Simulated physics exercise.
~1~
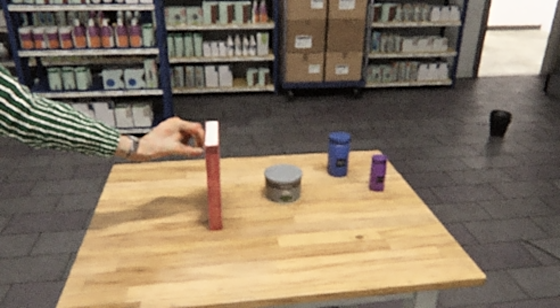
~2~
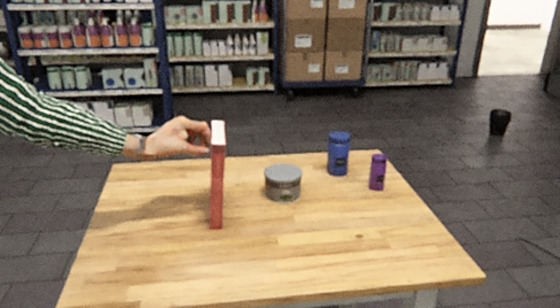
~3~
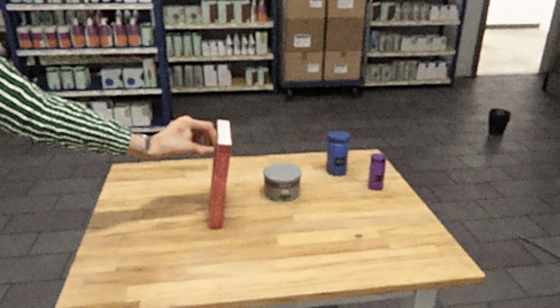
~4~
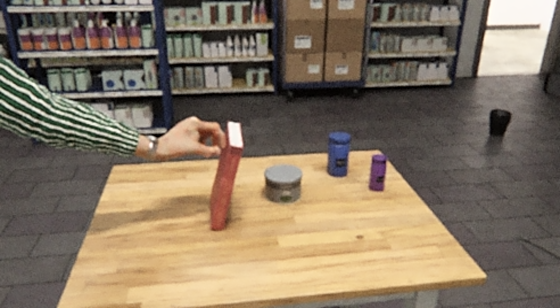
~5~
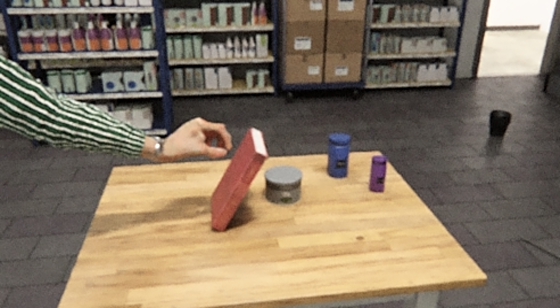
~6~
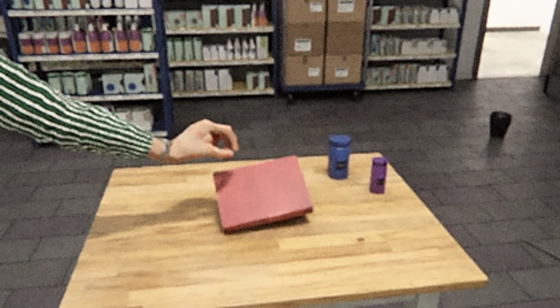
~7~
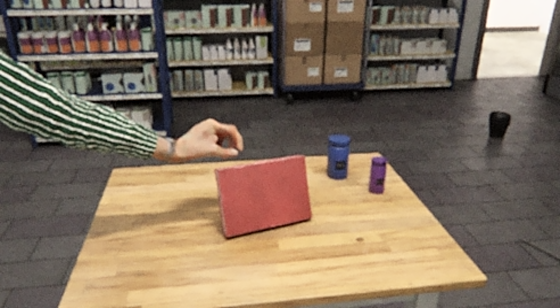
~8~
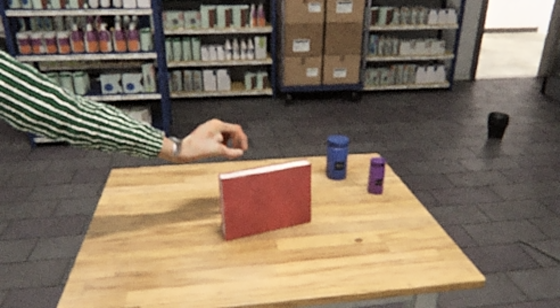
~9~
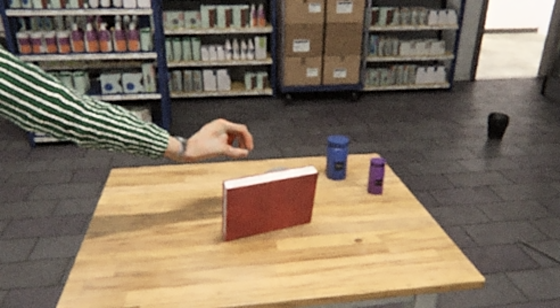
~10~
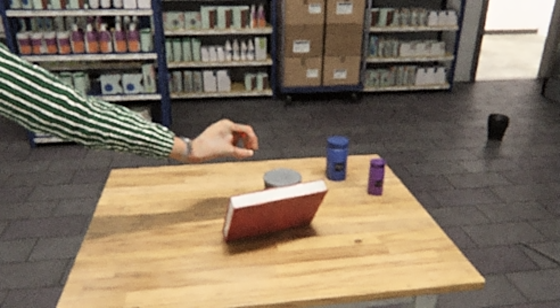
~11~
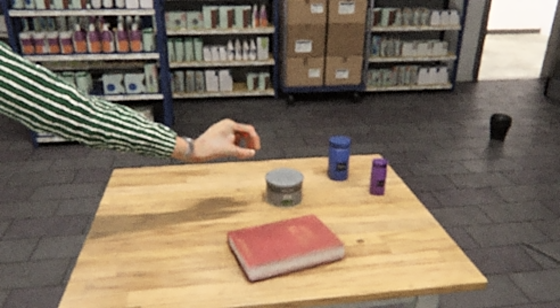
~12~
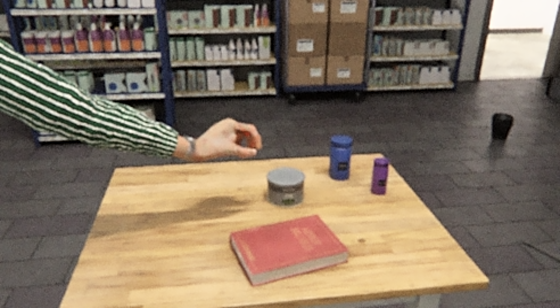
In this clip, a hand in a striped sleeve reaches from the left to an upright red book on a wooden table, and the book tips right, turns onto its long edge, then falls flat in front of a grey tub, near blue and purple containers.
